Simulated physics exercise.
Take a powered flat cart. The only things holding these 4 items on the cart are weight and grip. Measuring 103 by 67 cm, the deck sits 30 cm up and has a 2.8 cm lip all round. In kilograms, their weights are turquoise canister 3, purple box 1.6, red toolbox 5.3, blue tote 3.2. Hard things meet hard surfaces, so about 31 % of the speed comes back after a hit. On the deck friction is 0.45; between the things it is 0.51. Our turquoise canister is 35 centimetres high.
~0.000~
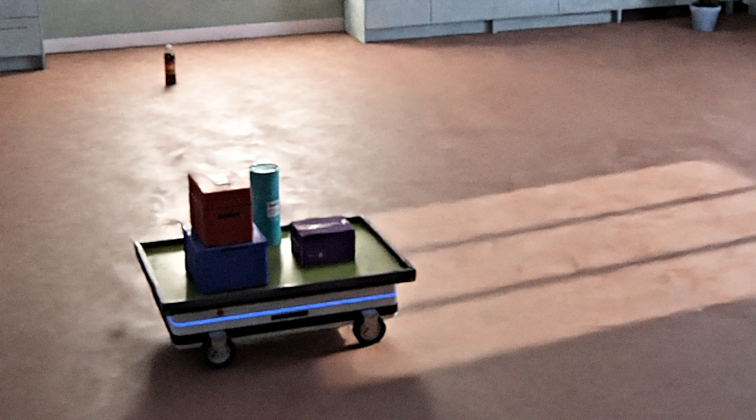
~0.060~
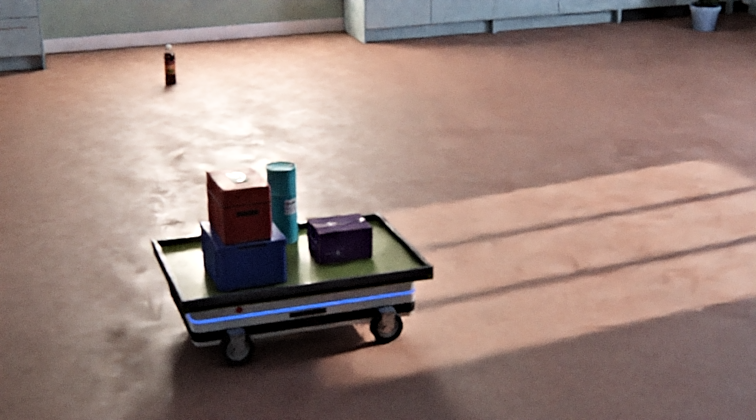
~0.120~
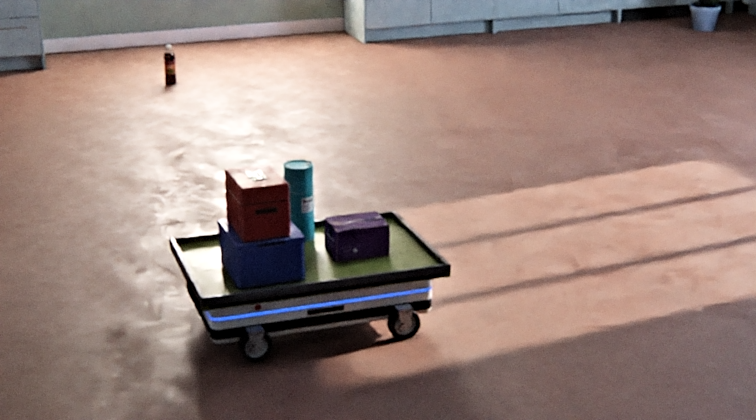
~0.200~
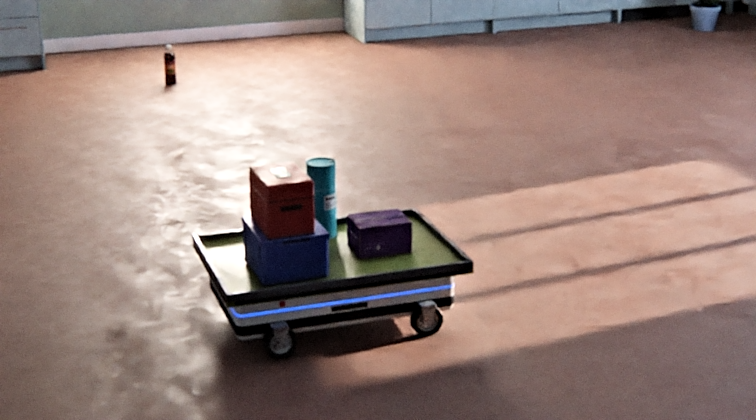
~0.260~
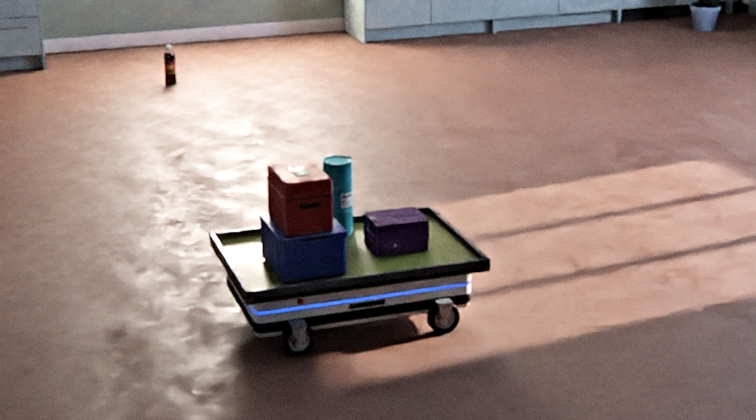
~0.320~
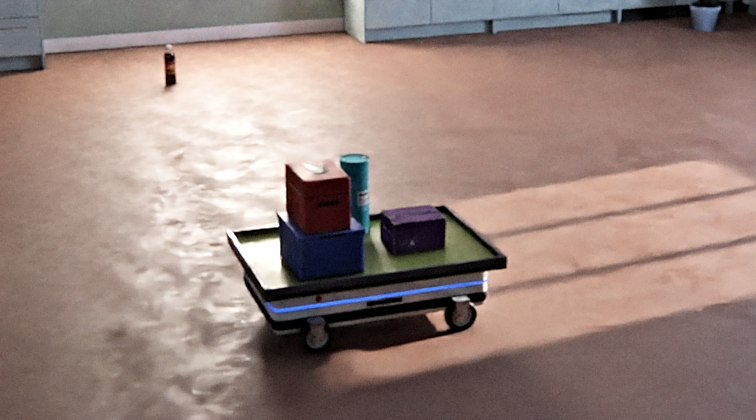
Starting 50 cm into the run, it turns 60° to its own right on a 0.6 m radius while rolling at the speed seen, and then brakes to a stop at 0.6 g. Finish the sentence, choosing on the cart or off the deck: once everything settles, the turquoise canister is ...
... Off the deck.
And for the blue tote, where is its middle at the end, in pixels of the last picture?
Close to pixel (552, 272) in the final view.
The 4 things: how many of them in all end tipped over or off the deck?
1.
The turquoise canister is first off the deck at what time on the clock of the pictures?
Near 0.8 s.
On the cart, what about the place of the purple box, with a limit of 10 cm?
Purple box: Moved.
After 0.72 s, cart has run 94 cm, turned 27°; turquoise canister leaning 20° near (496, 190); purple box slid 9 cm.
After 0.92 s, cart has run 120 cm, turned 52°; turquoise canister now off the deck; purple box slid 16 cm.
After 1.32 s, cart has run 157 cm, turned 60°, stopped; purple box slid 16 cm; red toolbox slid 4 cm; blue tote slid 3 cm.
At rest (1.8 s), off the deck, turquoise canister; not toppled but over 10 cm from the start, purple box; the other 2 in place, give or take 10 cm.
